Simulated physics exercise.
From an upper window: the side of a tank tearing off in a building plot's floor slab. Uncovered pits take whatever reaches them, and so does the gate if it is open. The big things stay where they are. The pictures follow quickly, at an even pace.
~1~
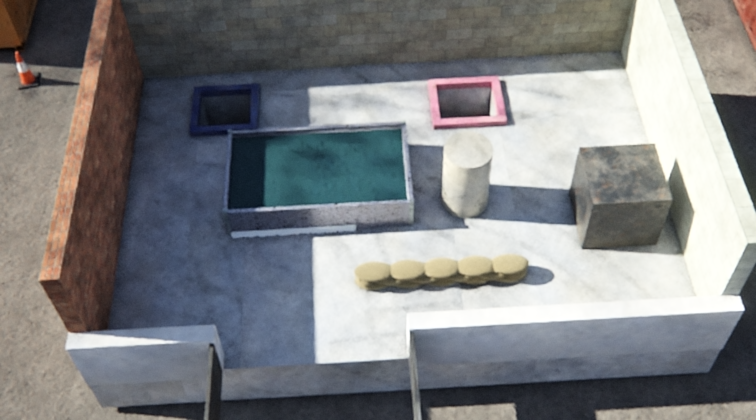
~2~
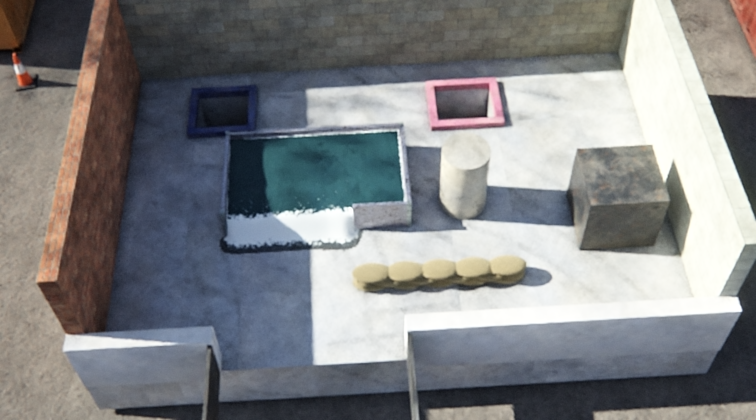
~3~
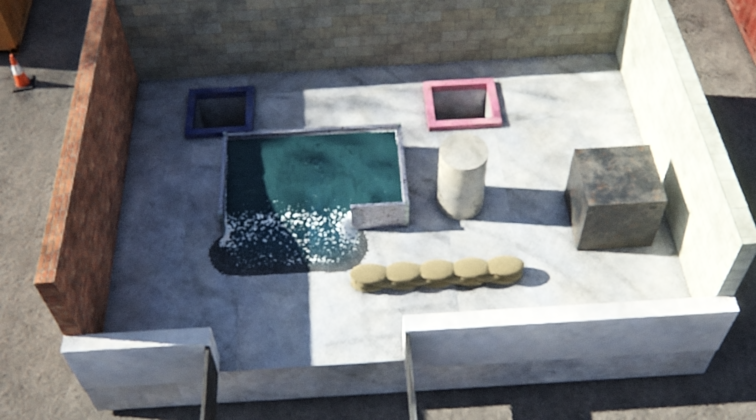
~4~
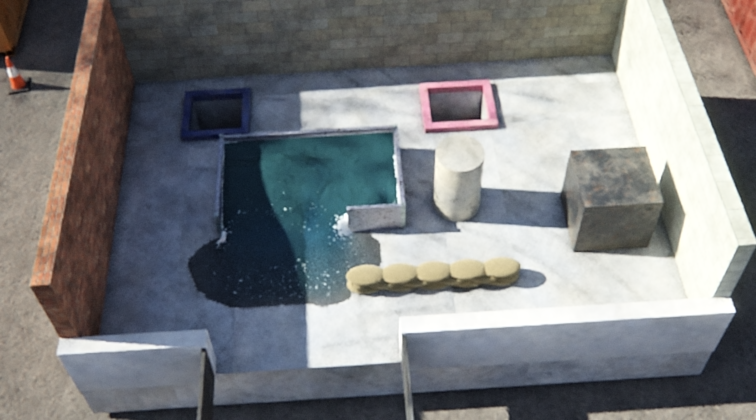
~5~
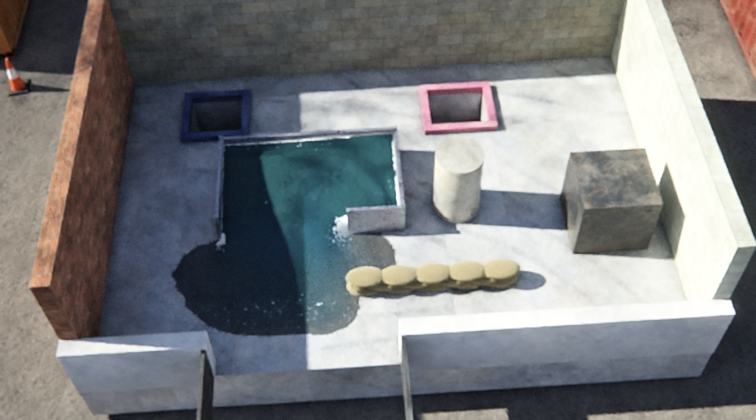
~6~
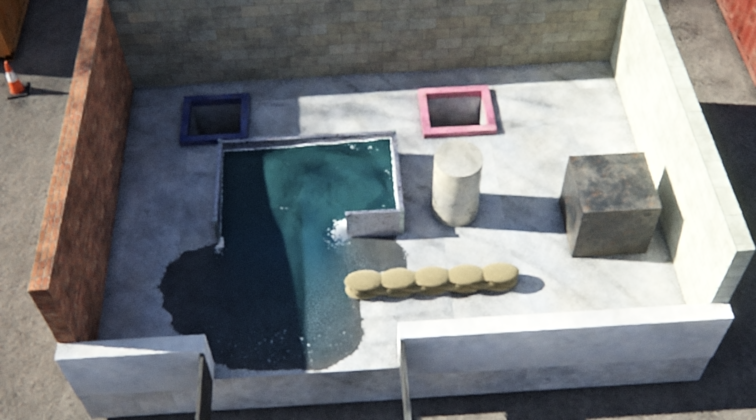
To begin with, an open tank of dark green water stands whole on a walled, pale floor slab. Part of its near side gives way and water pours out in a white, foaming sheet. The dark pool spreads toward the viewer, past the left end of the sandbag row, reaching the gap in the front wall.
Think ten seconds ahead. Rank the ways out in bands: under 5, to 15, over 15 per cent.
In the end: The gate takes above 15 %; the pink pit takes not even 5 %; the blue pit takes not even 5 %.
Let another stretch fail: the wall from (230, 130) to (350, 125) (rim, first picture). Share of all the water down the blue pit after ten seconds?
Roughly, in per cent: Blue 10.
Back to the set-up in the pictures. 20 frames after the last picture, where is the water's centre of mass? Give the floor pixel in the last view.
Roughly at (251, 258).
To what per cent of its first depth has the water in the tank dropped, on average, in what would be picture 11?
I make it 58 per cent.
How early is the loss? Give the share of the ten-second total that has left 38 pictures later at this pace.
I make it 85 per cent.
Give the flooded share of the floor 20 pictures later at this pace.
About 25 per cent.
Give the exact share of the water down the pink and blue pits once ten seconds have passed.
Near 0 and 0 in a hundred.
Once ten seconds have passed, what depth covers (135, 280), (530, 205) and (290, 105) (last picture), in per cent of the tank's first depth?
In turn 8, 0 and 2 in a hundred.
A moment on, water covers 20 % of the floor; the gate 8 %, the pink pit 0 %, the blue pit 0 %.
Next, water covers 20 % of the floor; the gate 23 %, the pink pit 0 %, the blue pit 0 %.
Then, water covers 25 % of the floor; the gate 39 %, the pink pit 0 %, the blue pit 0 %.
Later, water covers 35 % of the floor; the gate 54 %, the pink pit 0 %, the blue pit 0 %.
In the end, water covers 35 % of the floor; the gate 64 %, the pink pit 0 %, the blue pit 0 %.
